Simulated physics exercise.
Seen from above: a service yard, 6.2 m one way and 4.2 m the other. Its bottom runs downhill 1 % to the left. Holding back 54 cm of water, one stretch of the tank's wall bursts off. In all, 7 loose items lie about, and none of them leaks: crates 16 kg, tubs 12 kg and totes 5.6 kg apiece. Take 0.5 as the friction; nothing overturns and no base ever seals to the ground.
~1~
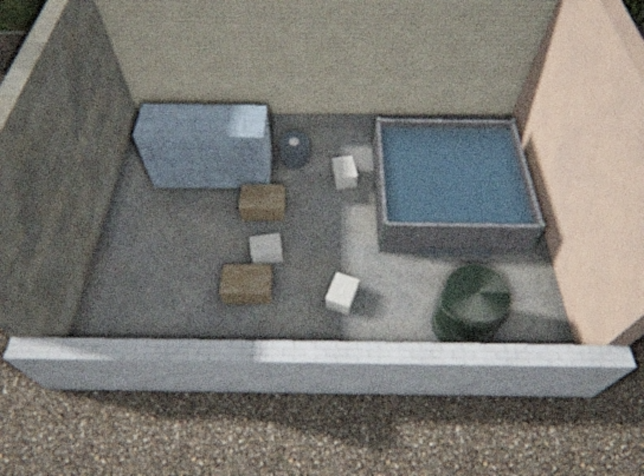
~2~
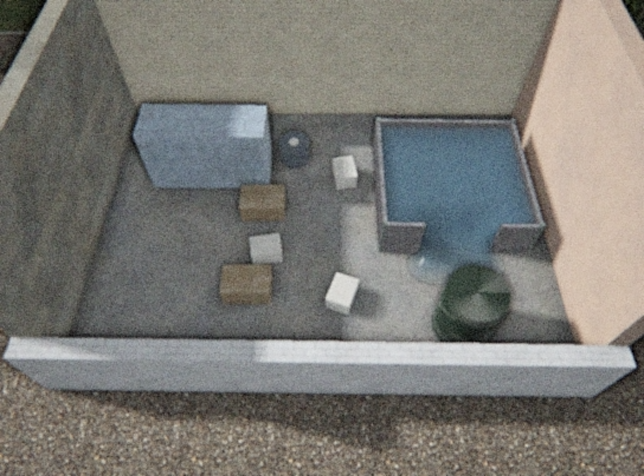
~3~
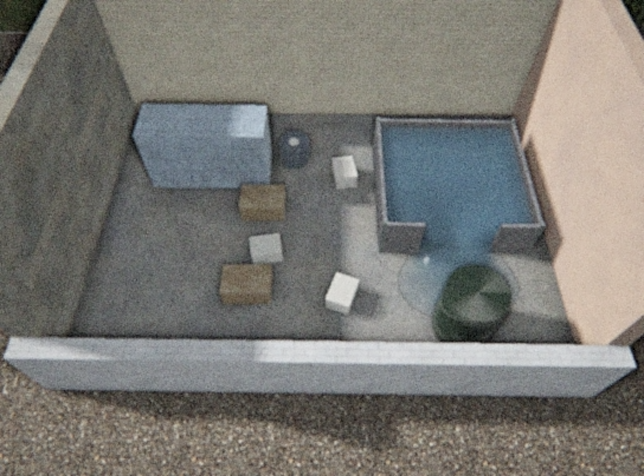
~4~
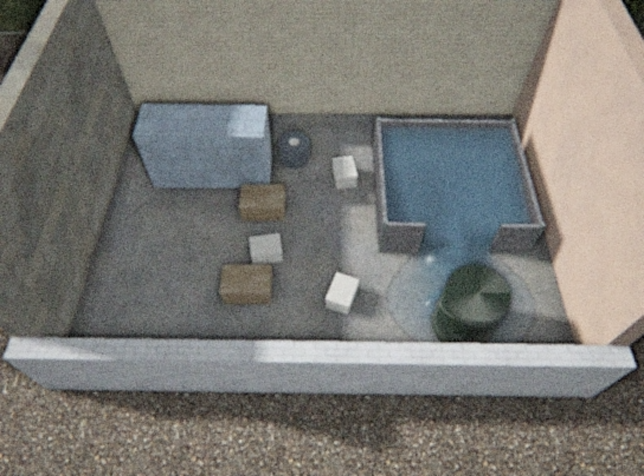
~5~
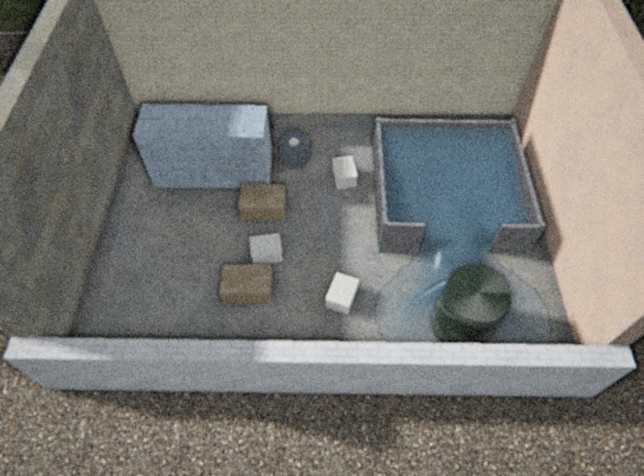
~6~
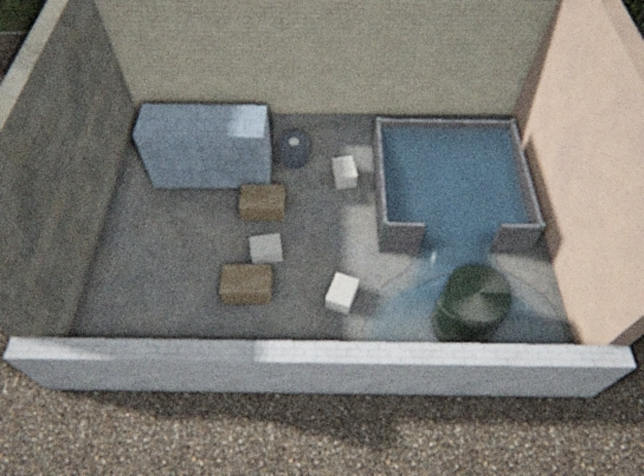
To begin with, a walled yard seen from above holds a full tank of blue water, scattered boxes and a round green object. Part of the tank's near wall then gives way, and water pours through the gap, spreading thinly around the green object, while the loose boxes stay put.
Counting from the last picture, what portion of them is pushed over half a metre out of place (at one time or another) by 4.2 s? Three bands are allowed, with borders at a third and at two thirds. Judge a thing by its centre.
That would be from a third to two thirds of them.
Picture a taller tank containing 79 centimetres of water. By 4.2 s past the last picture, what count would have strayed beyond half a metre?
With that change, 4 of them.
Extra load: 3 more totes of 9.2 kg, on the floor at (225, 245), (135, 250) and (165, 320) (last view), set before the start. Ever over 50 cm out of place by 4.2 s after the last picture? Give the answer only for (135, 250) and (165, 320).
Result, in sequence: Exceeded / exceeded.
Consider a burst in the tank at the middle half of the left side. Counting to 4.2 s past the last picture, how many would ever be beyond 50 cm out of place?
Result: 5.
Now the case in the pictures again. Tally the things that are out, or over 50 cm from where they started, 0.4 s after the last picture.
At that moment it comes to 0.
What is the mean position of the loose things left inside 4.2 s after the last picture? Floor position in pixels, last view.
It works out to somewhere near (246, 191) on the floor.
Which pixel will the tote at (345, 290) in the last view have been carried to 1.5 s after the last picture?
It would be close to (286, 266) by then.
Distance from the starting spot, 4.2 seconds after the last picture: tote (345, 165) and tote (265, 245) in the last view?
Shifts in order: 0 cm; 120 cm.
Then, 0.4 s after the last picture 0 of 7 are over 50 cm from their spots; 0 afloat.
Then, 1.5 s after the last picture 1 of 7 are over 50 cm from their spots; 0 afloat.
Then, 2.8 s after the last picture 2 of 7 are over 50 cm from their spots; 0 afloat.
Then, 4.2 s after the last picture 3 of 7 are over 50 cm from their spots, and 3 have been at some point; 2 afloat.
